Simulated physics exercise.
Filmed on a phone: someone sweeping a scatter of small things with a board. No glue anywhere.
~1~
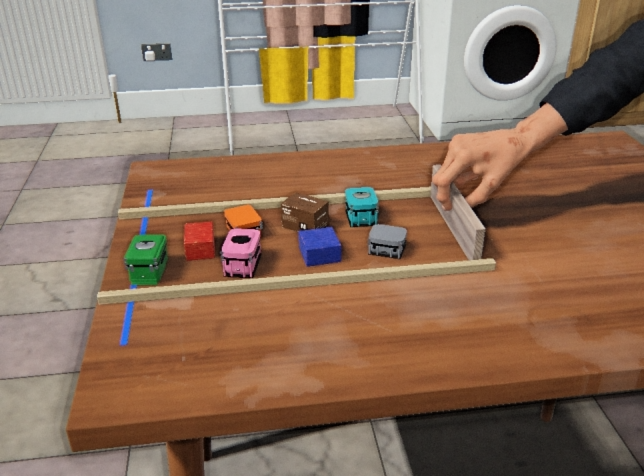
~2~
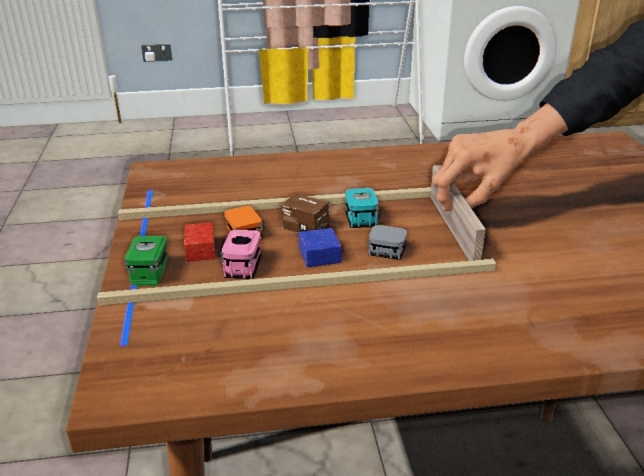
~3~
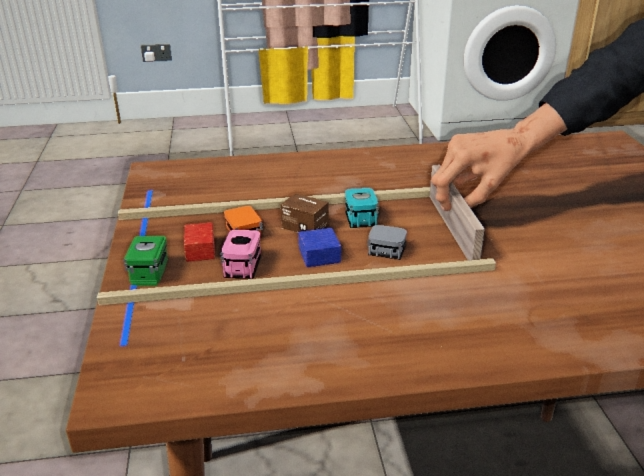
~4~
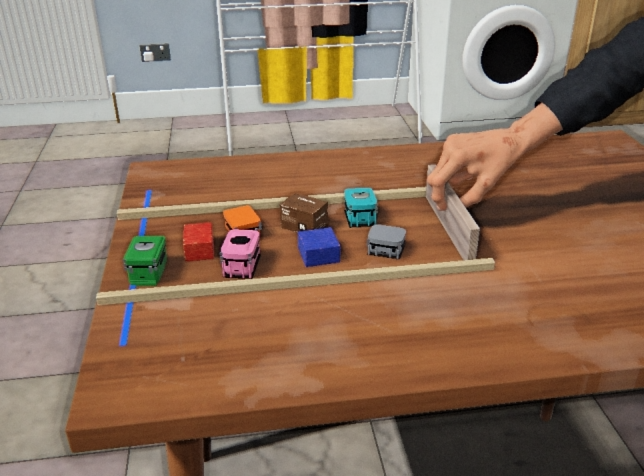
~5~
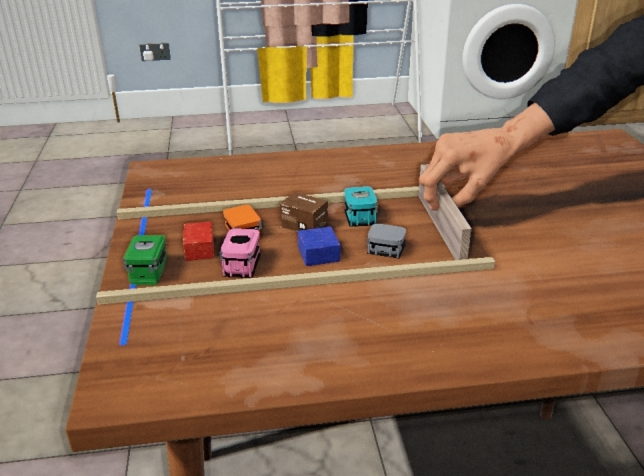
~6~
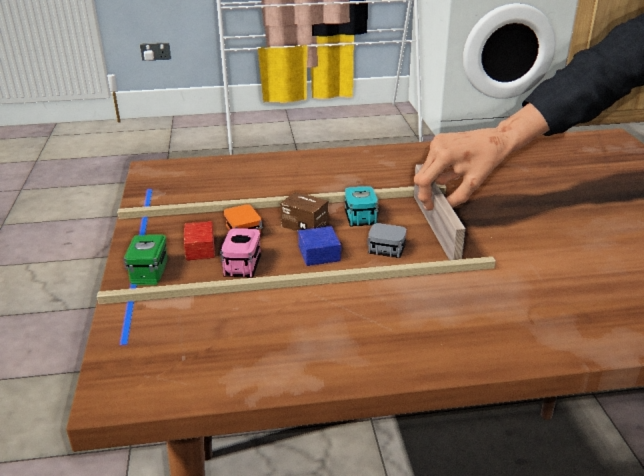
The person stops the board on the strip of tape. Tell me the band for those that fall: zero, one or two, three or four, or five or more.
Outcome: The number that fall off is five or more.
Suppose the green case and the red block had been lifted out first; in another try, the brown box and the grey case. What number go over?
It would be 4 and 4.
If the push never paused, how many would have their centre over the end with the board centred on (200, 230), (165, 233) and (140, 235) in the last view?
It would be 2, 4 and 6.
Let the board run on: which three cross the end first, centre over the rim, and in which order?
The order is the green case, then the red block, then the pink case.
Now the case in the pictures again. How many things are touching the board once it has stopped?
That makes 2.
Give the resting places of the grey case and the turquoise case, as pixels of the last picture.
The grey case at (116, 268), the turquoise case at (126, 224).
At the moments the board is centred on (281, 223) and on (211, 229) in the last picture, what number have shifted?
First 8, then 8.
Early on, none off yet; green case at rest near (147, 259); red block at rest near (199, 241); pink case at rest near (242, 252).
A while later, none off yet; green case travelled about its own width near (109, 265); red block travelled well along near (131, 243); pink case travelled well along near (147, 263).
Finally, the number that fall off is five or more; lost, blue block, brown box, orange case, pink case, red block and green case.
